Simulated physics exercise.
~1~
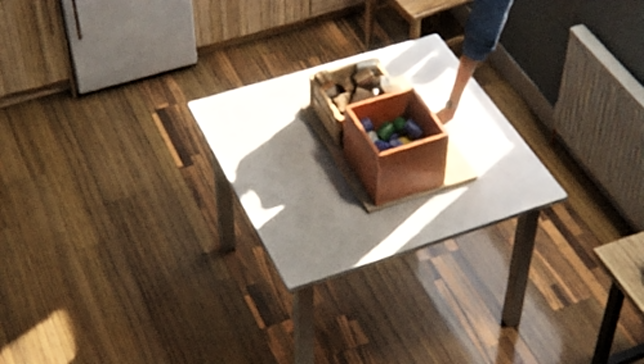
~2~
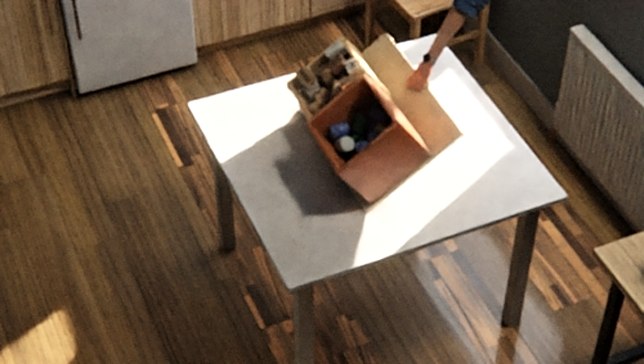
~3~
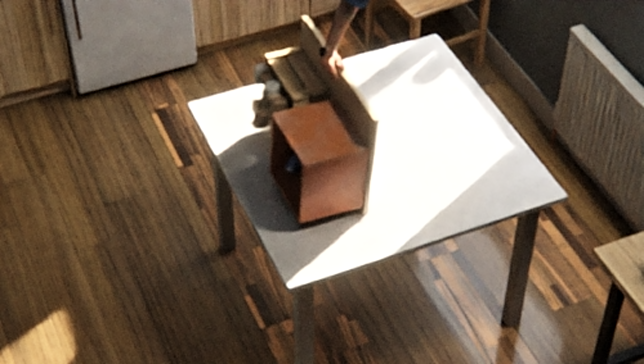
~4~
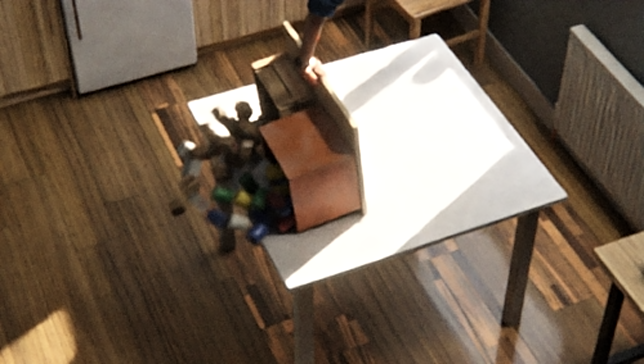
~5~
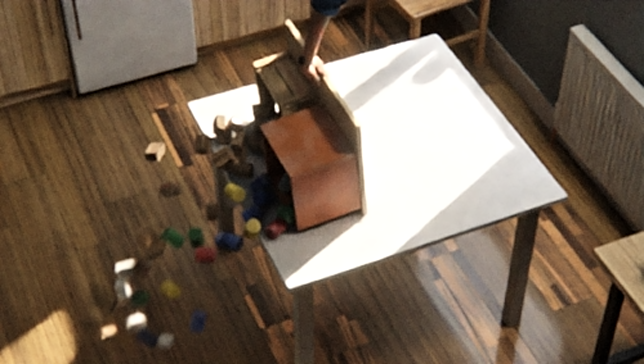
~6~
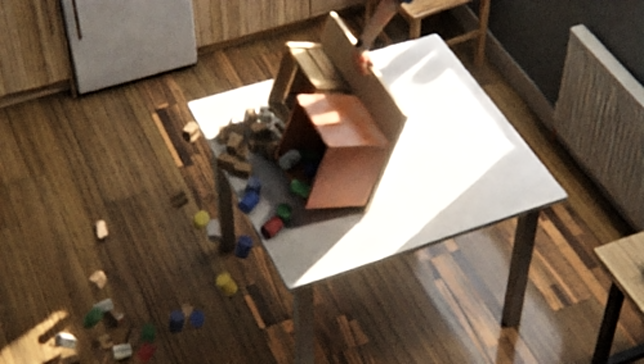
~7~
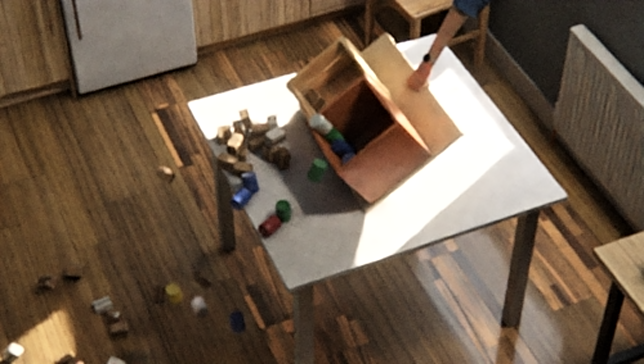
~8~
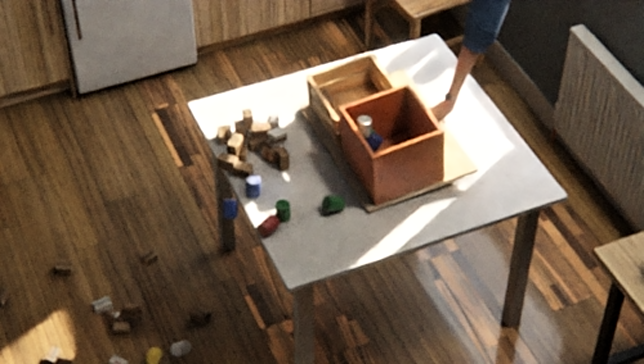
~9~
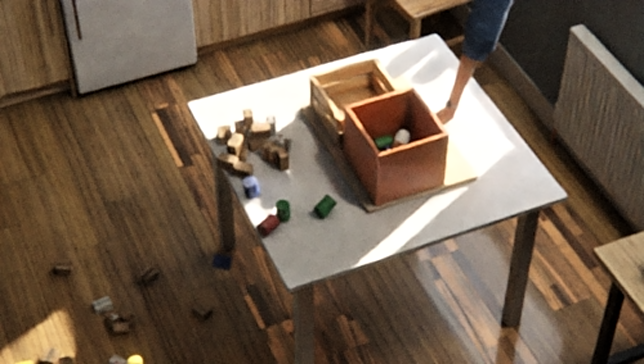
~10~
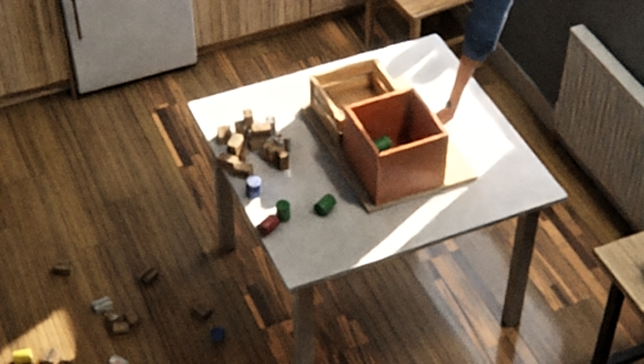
An arm in a blue sleeve reaches in from the upper right to a pale table, seen from above in a sunlit room with a wooden floor. On the table, an orange crate of small coloured jars and a wooden crate of little brown parcels sit fixed to a board. The hand raises the board's right side, tipping both crates leftward until they lie on their sides. Jars and parcels pour out across the table's left edge and scatter over the floor. The board is then lowered flat, leaving the wooden crate almost empty, a little green showing in the orange one, and spilled pieces on table and floor.
